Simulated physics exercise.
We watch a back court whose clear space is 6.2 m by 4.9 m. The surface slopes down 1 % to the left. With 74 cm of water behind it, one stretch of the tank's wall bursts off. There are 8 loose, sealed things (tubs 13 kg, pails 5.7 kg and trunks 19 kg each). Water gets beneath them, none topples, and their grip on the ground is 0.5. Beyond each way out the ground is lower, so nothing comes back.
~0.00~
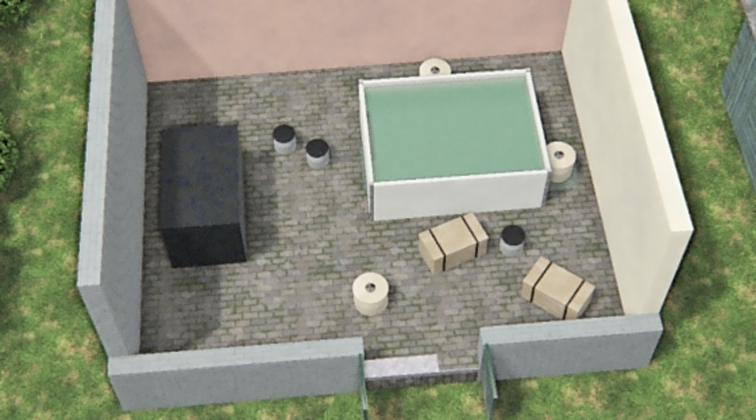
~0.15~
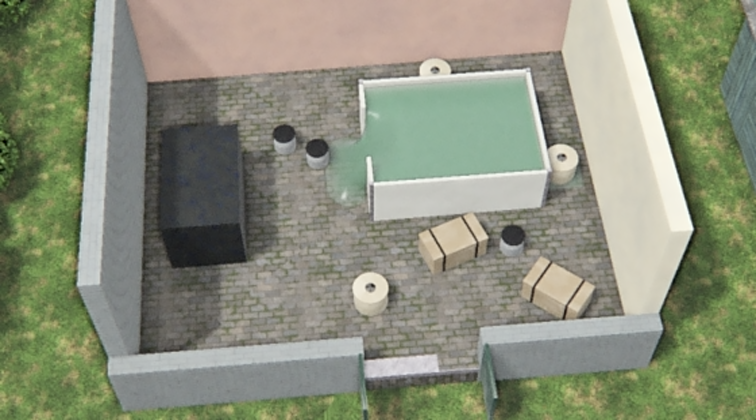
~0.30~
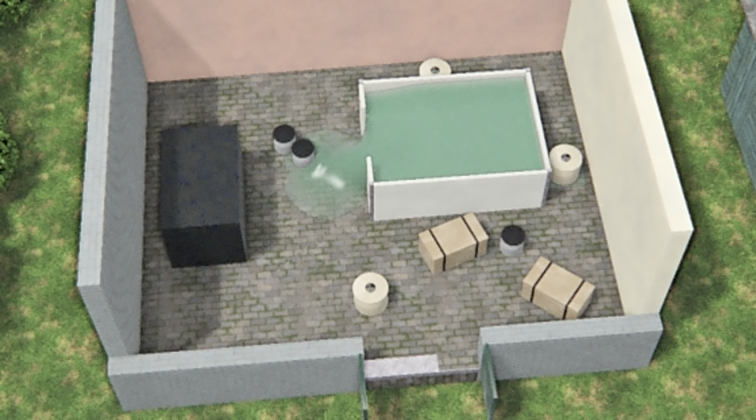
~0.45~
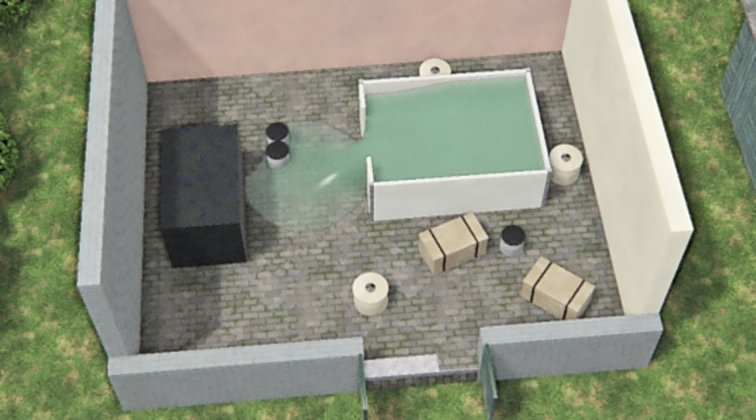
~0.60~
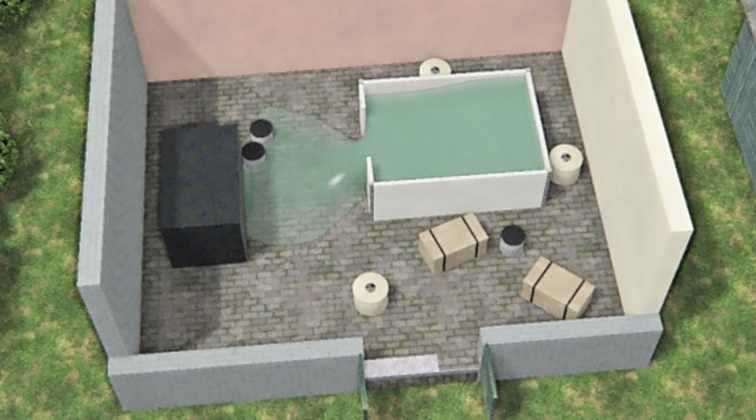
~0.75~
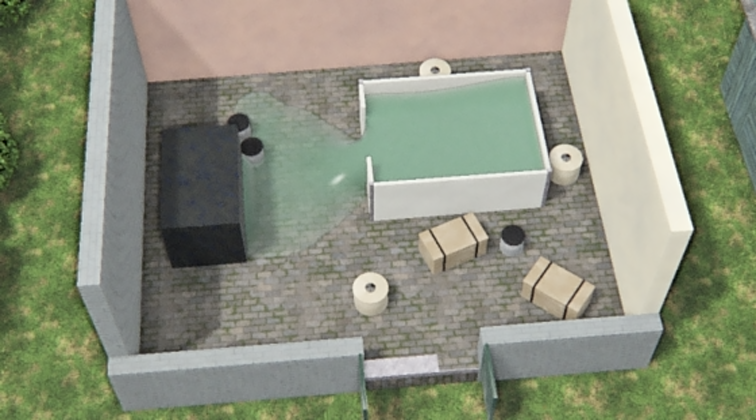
At the start, a white-walled tank of green water stands in a walled, paved yard among drums, boxes and a dark block. Part of its left wall opens, and water spreads leftward across the paving to the block. Two small dark-topped drums shift left with it, ending close beside the block.
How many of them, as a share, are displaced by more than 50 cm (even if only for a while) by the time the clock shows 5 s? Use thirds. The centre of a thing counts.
It is not even a third.
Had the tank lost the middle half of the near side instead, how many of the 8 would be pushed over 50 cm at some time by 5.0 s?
In that case 5 of them.
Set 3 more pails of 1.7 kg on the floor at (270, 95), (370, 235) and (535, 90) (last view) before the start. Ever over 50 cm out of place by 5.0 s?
In turn: Past it, short of it, less.
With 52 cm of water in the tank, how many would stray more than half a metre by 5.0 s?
In that case 2 of them.
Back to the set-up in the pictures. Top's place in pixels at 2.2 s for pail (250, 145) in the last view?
Near (153, 95).
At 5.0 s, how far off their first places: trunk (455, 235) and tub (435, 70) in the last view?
In turn: 0 cm, 10 cm.
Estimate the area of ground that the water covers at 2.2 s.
Some 15 m2.
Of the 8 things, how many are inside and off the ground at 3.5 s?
2 of them.
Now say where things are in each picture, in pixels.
In the first picture, a pail at (317, 148) rests on the ground; a pail at (284, 133) rests on the ground; water covers 4.0 m2; 0 of 8 have shifted.
In the second picture, a pail at (317, 148), on the bottom; a pail at (284, 133) rests on the ground; 4.5 m2 under water; 0 of 8 have shifted.
In the third picture, a pail at (303, 148), on the bottom, 20 cm from its start; a pail at (284, 133), on the bottom; 5.2 m2 under water; 2 of 8 have shifted.
In the fourth picture, a pail at (277, 150), on the bottom, 55 cm from its start; a pail at (277, 131), on the bottom, 11 cm from its start; water covers 6.2 m2; 3 of 8 have shifted.
In the fifth picture, a pail at (253, 151), on the bottom, 89 cm from its start; a pail at (261, 128), on the bottom, 34 cm from its start; water covers 6.9 m2; 3 of 8 have shifted.
In the sixth picture, a pail at (252, 146) floats, 91 cm from its start; a pail at (239, 122) rests on the ground, 69 cm from its start; water covers 7.7 m2; 3 of 8 have shifted.
After 1.1 s 2 of 8 are over 50 cm from their spots; 1 afloat.
After 2.2 s 2 of 8 are over 50 cm from their spots; 2 afloat.
After 3.5 s 2 of 8 are over 50 cm from their spots; 2 afloat.
After 5.0 s 2 of 8 are over 50 cm from their spots, and 2 have been at some point; 2 afloat.
